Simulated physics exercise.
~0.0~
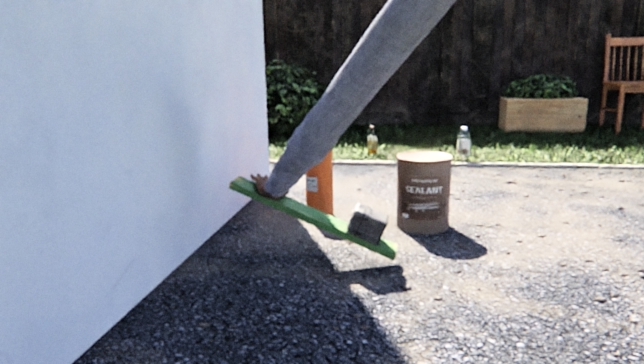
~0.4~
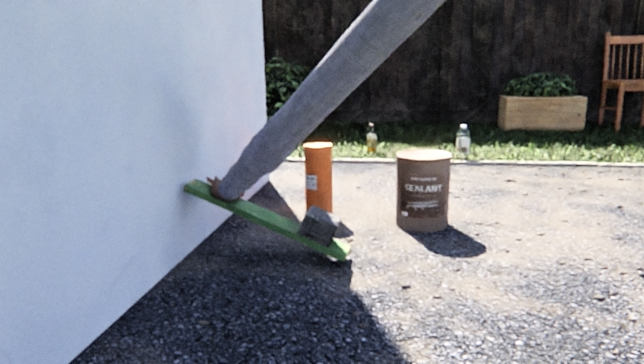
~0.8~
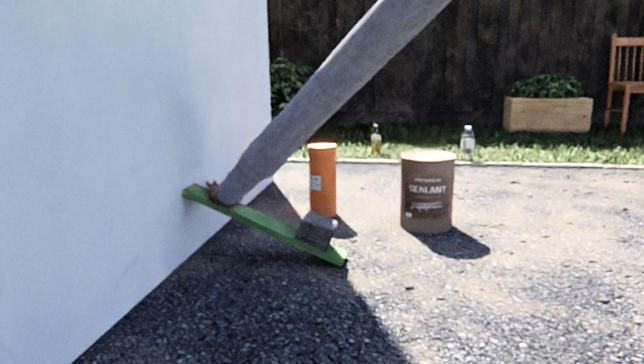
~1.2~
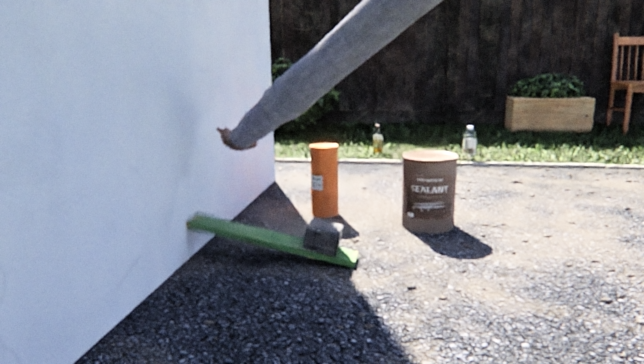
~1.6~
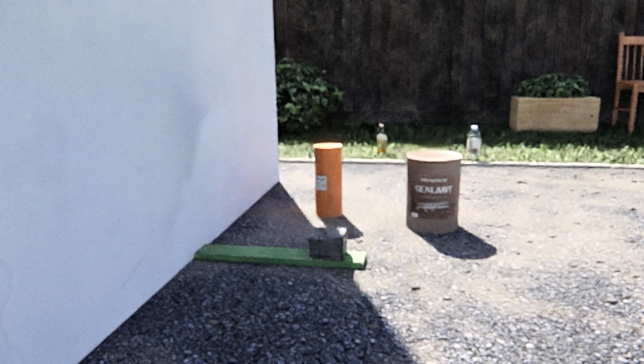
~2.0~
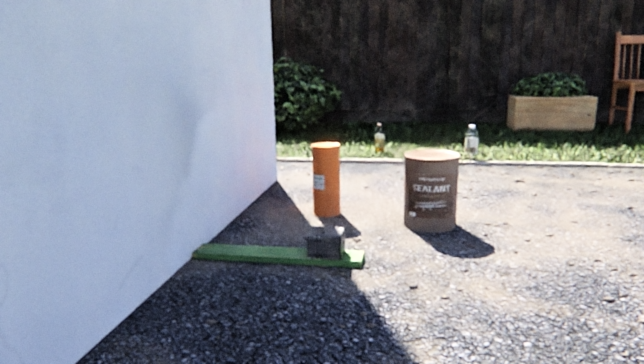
On a sunlit paved yard, a hand propped a green plank carrying a small dark block against a white wall, then let go and drew back, and the plank slid down until it lay flat on the ground, the block still on it.
